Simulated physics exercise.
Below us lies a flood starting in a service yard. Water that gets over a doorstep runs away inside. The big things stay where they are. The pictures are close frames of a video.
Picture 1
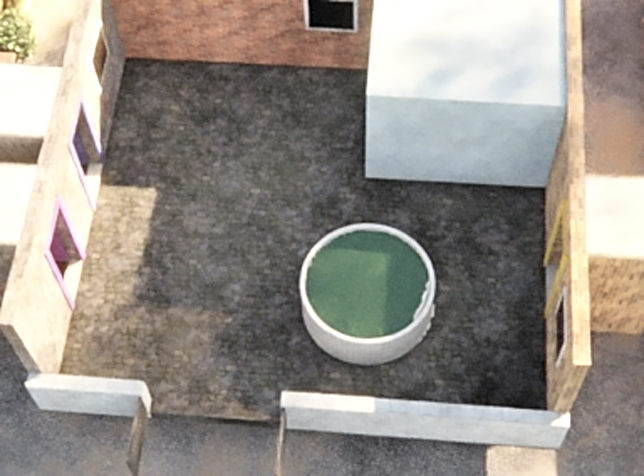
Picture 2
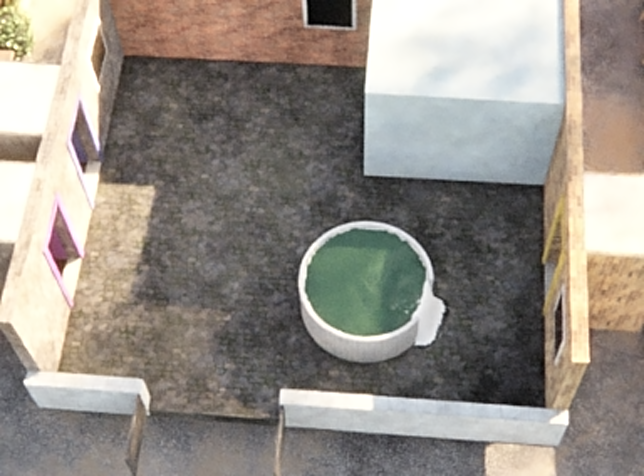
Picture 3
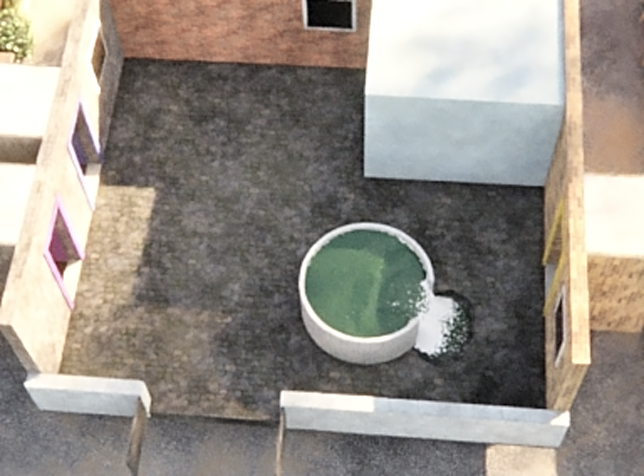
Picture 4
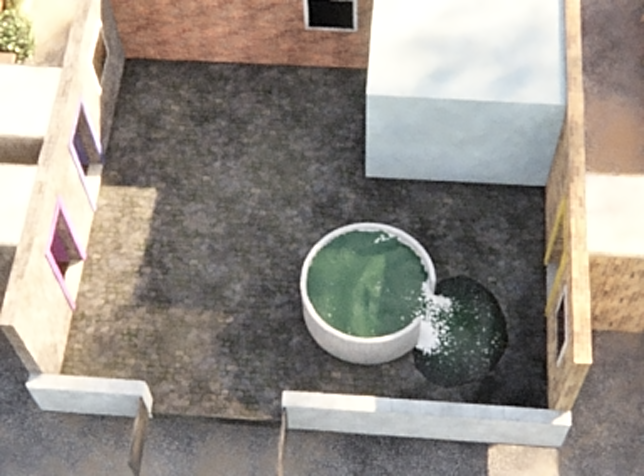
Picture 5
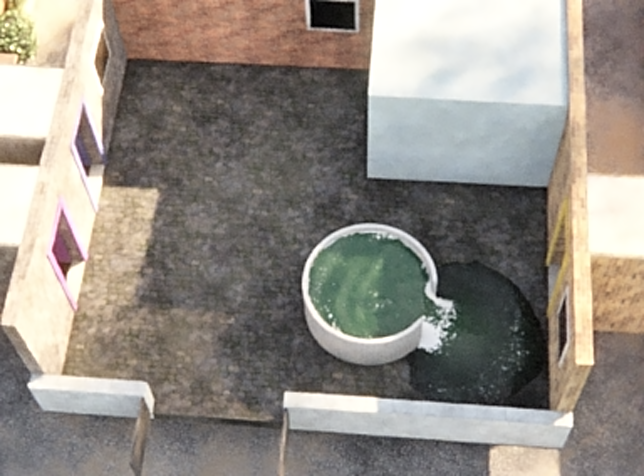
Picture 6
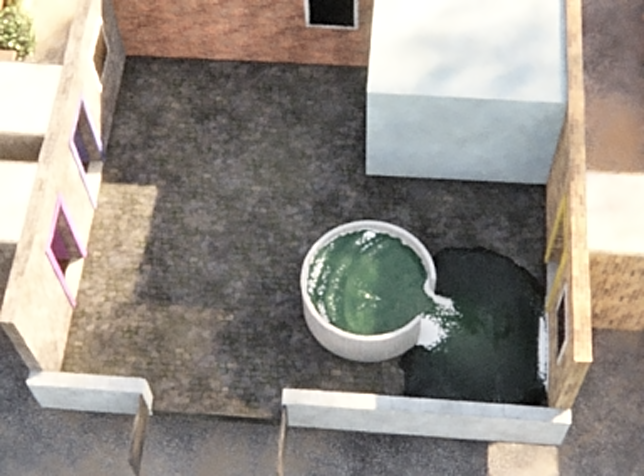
Green water sits in a round, white-rimmed pool in the lower right of a dark paved yard, seen from high above, with a pale block at the upper right, a brick wall behind and purple-framed openings on the left. White foam bursts through the pool's right side. A dark sheet of water spreads rightward and downward across the paving to the right wall, while ripples stir the pool and the view barely shifts.
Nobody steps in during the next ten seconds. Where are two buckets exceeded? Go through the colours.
The yellow door takes more than that; the purple door takes more than that; the blue door stays under that.
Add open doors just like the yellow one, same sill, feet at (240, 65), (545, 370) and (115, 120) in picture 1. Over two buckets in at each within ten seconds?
One after the other: Lets less in, floods, holds.
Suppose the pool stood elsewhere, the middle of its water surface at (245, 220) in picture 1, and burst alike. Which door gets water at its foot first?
That is the yellow door.
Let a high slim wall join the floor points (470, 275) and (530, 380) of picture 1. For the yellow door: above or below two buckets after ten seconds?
One by one: Yellow holds.
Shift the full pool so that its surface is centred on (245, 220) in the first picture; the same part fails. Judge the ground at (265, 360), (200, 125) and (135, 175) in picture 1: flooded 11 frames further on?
As listed: Free of water, no water, free of water.
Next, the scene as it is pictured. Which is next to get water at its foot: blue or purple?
First comes the purple door.
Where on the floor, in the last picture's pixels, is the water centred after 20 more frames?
At about (427, 316).
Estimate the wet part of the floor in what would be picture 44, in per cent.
Roughly 60 per cent.
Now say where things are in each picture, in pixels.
In the first frame, the pool at (367, 284) is whole and still.
In the second frame, the front is at (440, 301), out from the gap at (424, 314).
In the third frame, the front is at (459, 354), out from the gap at (425, 316).
In the fourth frame, water pours out at (426, 317) and has run to (503, 343).
In the fifth frame, the front is at (536, 369), out from the gap at (428, 317).
In the sixth frame, water pours out at (427, 314) and has run to (545, 393).
A moment on, water covers 15 % of the floor; the yellow door under two buckets in, the purple door not reached, the blue door not reached.
Next, water covers 15 % of the floor; the yellow door over two buckets in, the purple door not reached, the blue door not reached.
Then, water covers 30 % of the floor; the yellow door far over two buckets in, the purple door not reached, the blue door not reached.
Later, water covers 60 % of the floor; the yellow door far over two buckets in, the purple door wet at the sill, nothing in, the blue door not reached.
In the end, water covers 80 % of the floor; the yellow door far over two buckets in, the purple door over two buckets in, the blue door wet at the sill, nothing in.
